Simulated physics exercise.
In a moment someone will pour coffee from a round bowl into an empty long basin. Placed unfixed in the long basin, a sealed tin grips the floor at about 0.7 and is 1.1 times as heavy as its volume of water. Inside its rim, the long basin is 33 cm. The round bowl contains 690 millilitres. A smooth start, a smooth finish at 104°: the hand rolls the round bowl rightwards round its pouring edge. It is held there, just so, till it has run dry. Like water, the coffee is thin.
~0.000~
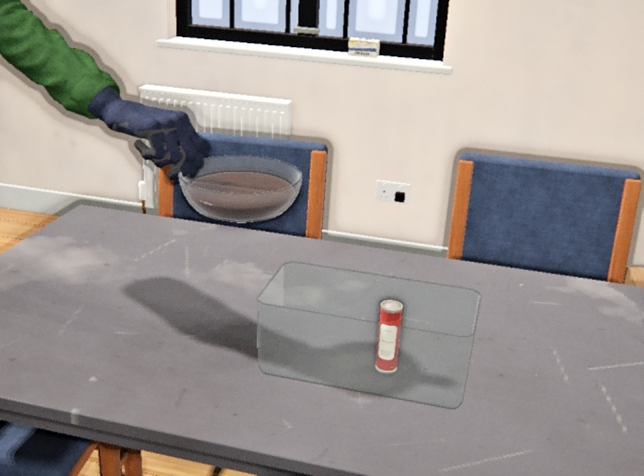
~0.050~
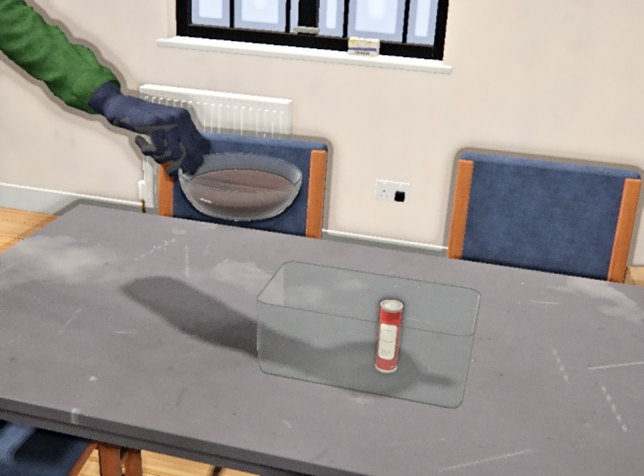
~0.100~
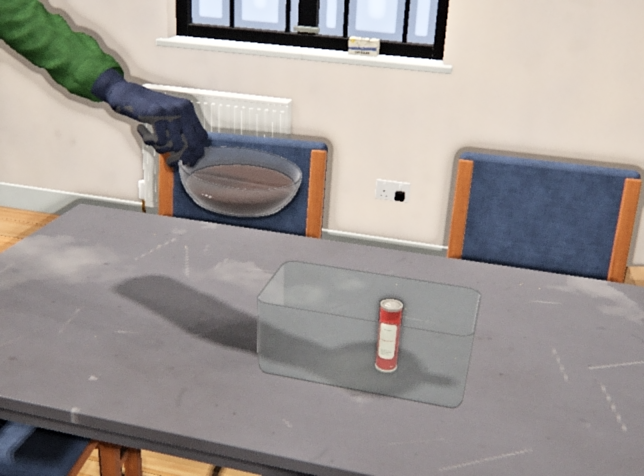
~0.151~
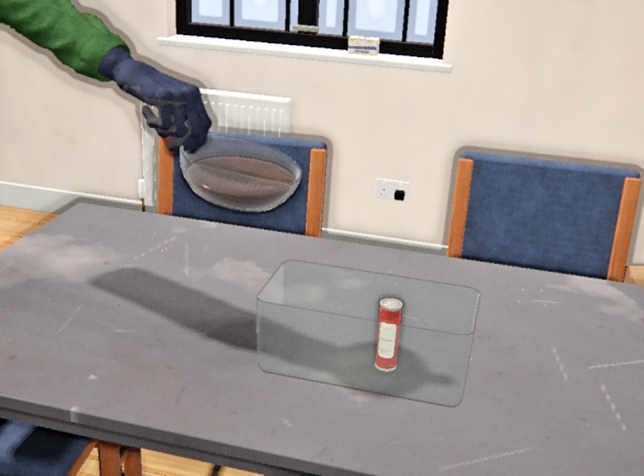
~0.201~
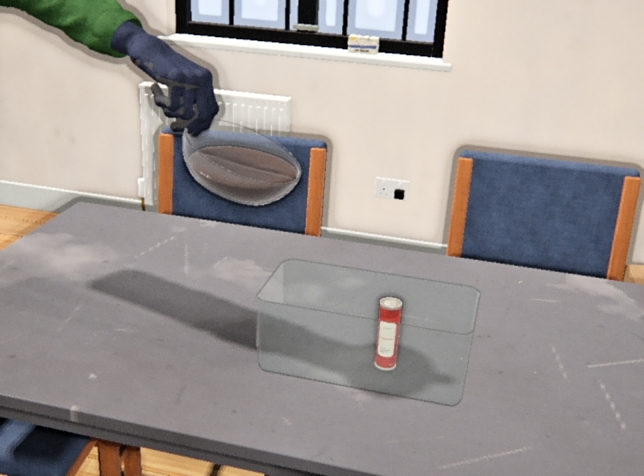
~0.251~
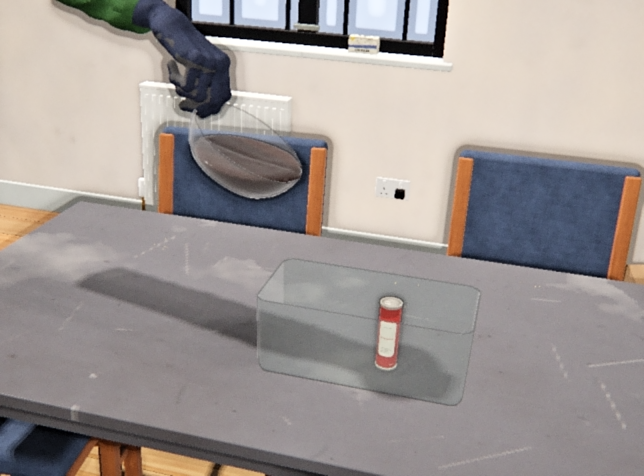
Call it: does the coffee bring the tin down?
Call: Brought down.
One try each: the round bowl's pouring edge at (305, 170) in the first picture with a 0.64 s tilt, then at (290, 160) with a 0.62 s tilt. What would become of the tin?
Run one: It does not tip. Run two: It tumbles.
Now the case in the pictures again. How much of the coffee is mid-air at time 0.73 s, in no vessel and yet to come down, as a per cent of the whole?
6 in a hundred, give or take.
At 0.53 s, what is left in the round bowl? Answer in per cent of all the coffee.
12 %.
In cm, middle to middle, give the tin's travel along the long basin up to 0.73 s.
2 cm, roughly.
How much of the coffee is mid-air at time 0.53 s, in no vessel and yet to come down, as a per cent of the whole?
Around 80 in a hundred.
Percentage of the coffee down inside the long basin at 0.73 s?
Roughly 94 percent of it.
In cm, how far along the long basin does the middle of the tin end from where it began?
7.0 cm.
After 0.53 s the tilt is 93° and 13 per cent is still to pour; the tin stands where it began.
After 0.73 s the tilt is 104° and 0 per cent is still to pour; the tin leans 15°.
After 0.94 s the tilt is 104° and 0 per cent is still to pour; the tin lies on its side.
After 1.17 s the tilt is 104° and 0 per cent is still to pour; the tin lies on its side.
In the end the tin lies on its side.
